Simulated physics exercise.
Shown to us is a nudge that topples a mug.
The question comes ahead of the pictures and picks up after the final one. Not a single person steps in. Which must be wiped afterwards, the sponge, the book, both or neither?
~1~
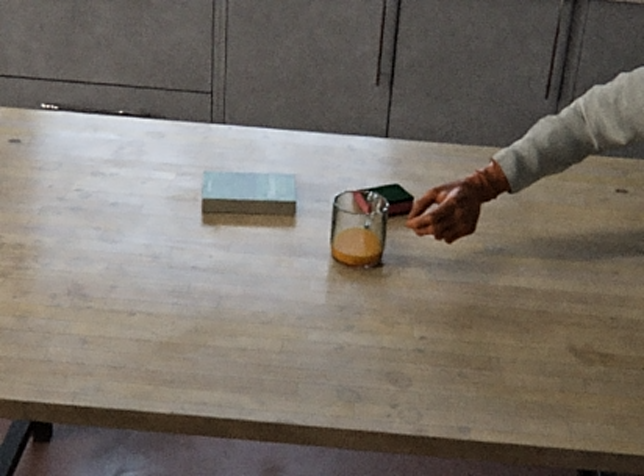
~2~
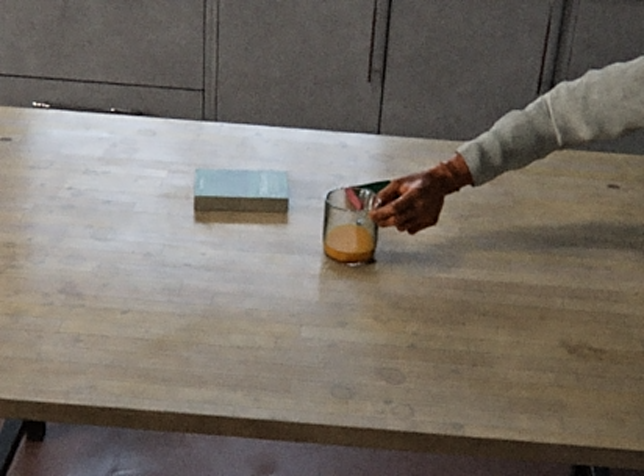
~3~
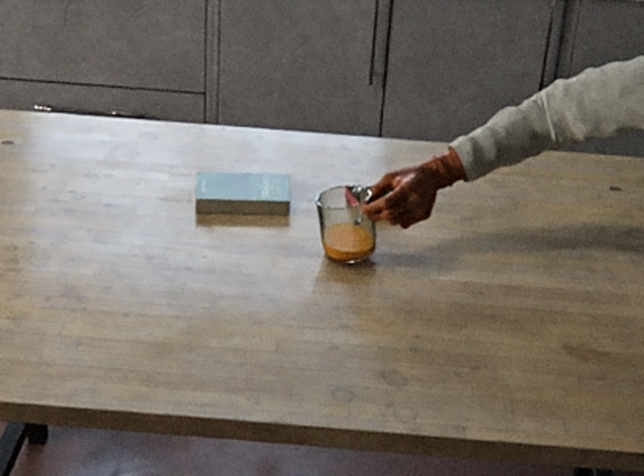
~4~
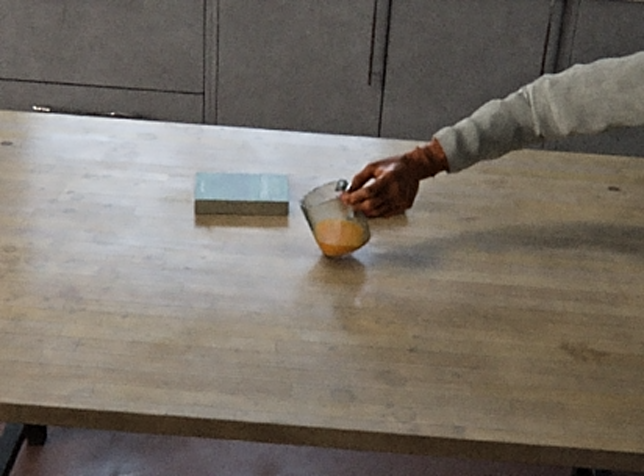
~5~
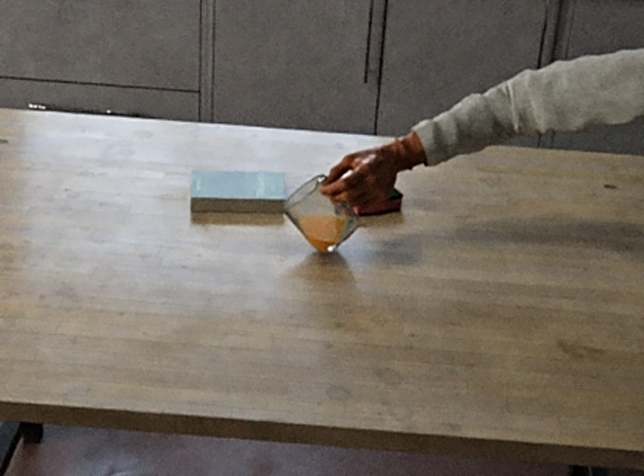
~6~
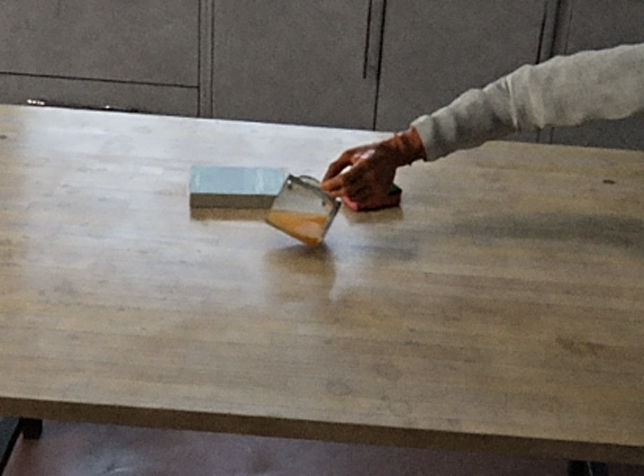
As I see it, the sponge will most likely avoid the spill, the book will most likely meet the spill.
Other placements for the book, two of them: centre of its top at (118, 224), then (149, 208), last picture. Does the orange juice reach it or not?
First placement: It meets the spill; second placement: It meets the spill.
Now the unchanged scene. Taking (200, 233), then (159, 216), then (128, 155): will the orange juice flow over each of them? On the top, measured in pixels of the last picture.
First one got to; second one got to; third one left alone.
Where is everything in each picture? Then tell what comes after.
In the first frame, it stands upright; mug (359, 227) about a quarter full; sponge (383, 193); book (249, 186).
In the second frame, pushed off balance; mug about a quarter full, surface at (350, 240).
In the third frame, pushed off balance; mug (347, 222) about a quarter full; book (243, 186).
In the fourth frame, pushed off balance; mug (336, 218) tipped 25°; sponge (376, 193).
In the fifth frame, pushed off balance; mug (321, 213) tipped 45°.
In the sixth frame, it is falling; mug (302, 211) tipped 70°; sponge (371, 186); book (237, 180).
Shortly, the puddle covers about as much as a plate; the sponge is still dry; the book is soaking at its edge.
At the finish, the puddle covers about as much as a plate; the sponge is still dry; the book is soaking at its edge.
